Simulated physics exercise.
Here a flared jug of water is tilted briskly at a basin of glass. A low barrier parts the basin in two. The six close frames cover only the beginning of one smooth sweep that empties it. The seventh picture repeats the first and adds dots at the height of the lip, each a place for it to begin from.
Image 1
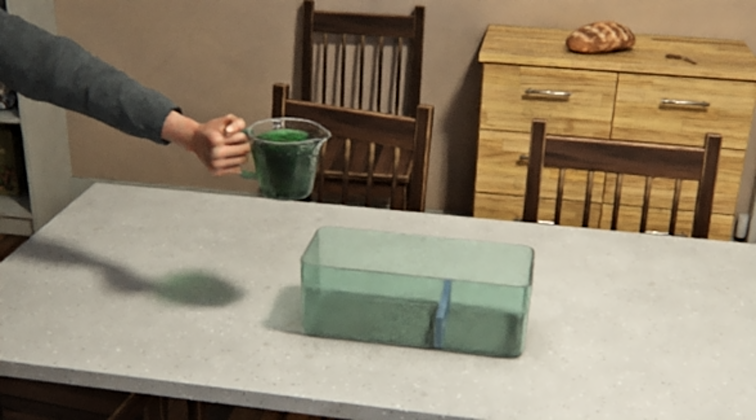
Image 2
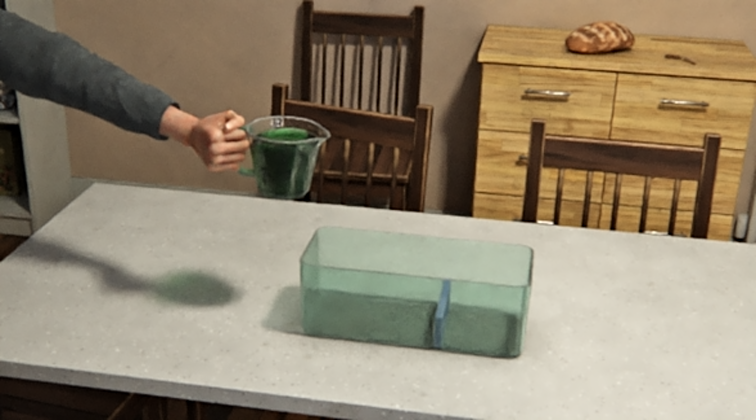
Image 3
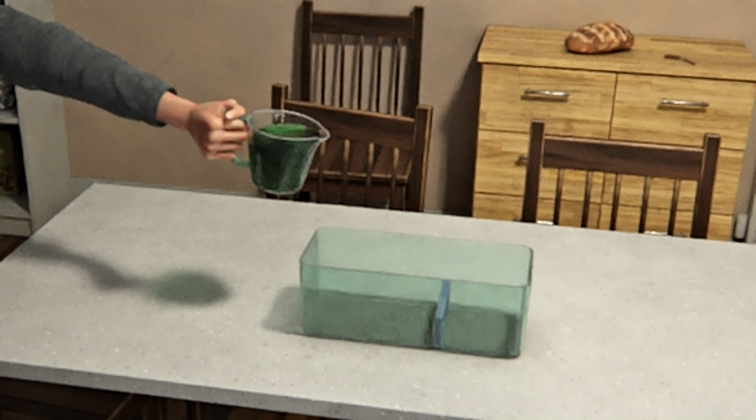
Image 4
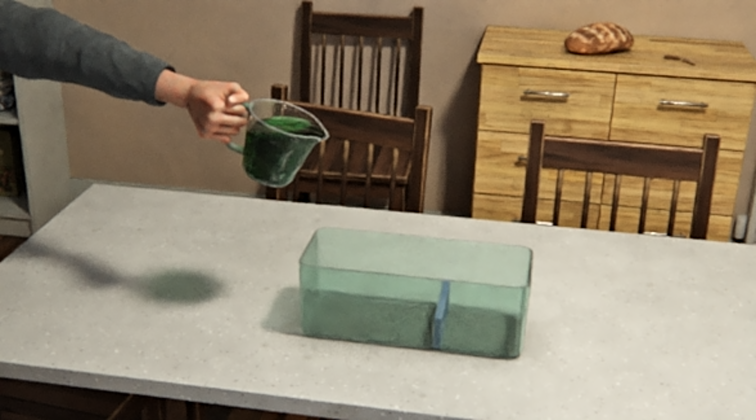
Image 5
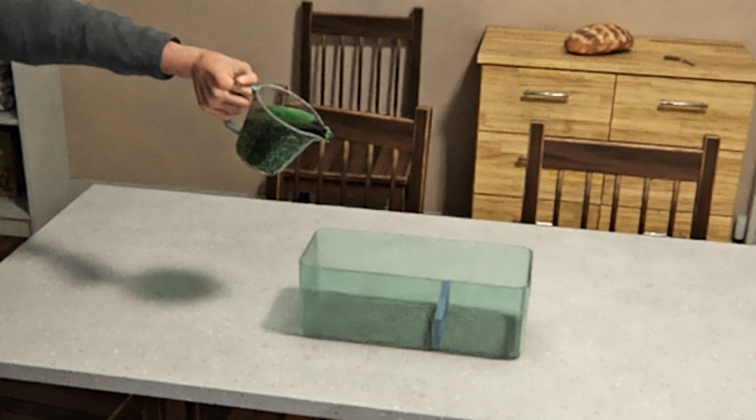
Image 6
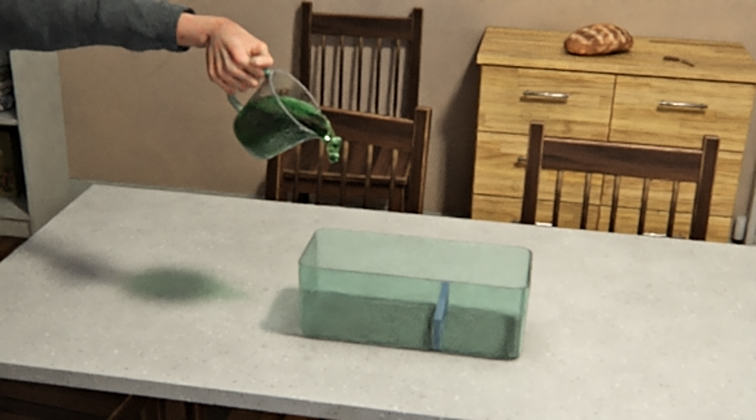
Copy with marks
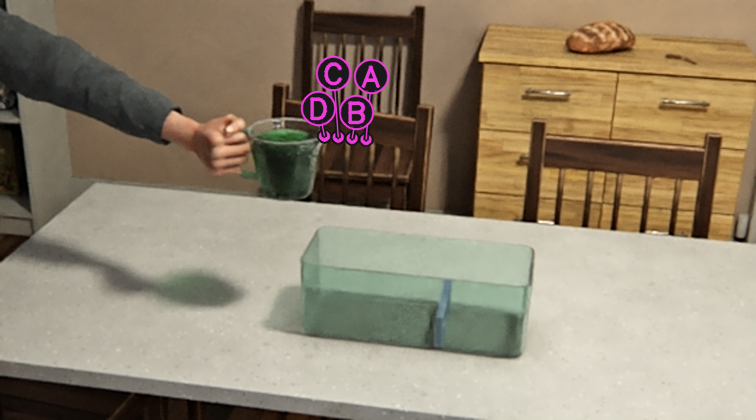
A hand in a dark grey sleeve holds a clear jug of green liquid over the left side of a pale table, in a dining room seen from slightly above by a still camera. Right of it sits a greenish glass basin with a low blue divider, before dark wooden chairs and a light wood dresser topped with bread. The hand tilts the jug rightward, and green liquid begins spilling over its lip.
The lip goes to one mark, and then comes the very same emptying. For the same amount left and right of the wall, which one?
Spot A.
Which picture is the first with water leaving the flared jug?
In picture 5.
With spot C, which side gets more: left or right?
The left one.
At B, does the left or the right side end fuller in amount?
More ends on the left.
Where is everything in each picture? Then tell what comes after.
Upright, lip at (329, 136); basin from (303, 330) to (523, 355); top of the wall at (444, 297); nothing has left yet, in the first frame.
Tipped about 2°, lip at (329, 136); nothing has left yet, in the second frame.
Tipped about 9°, lip at (328, 136); nothing has left yet, in the third frame.
Tipped about 19°, lip at (327, 137); nothing has left yet, in the fourth frame.
Tipped about 33°, lip at (327, 137); water is over the lip, down to (327, 137), in the fifth frame.
Tipped about 48°, lip at (326, 137); water is over the lip, down to (335, 159), in the sixth frame.
On the marked copy, A at (366, 139); B at (352, 138); C at (338, 137); D at (324, 136).
With A, about 52 % ends left of the wall and 45 % right of it; 3 % is lost outside.
With B, about 85 % ends left of the wall and 8 % right of it; 8 % is lost outside.
With C, about 86 % ends left of the wall and 5 % right of it; 9 % is lost outside.
With D, about 83 % ends left of the wall and 6 % right of it; 12 % is lost outside.
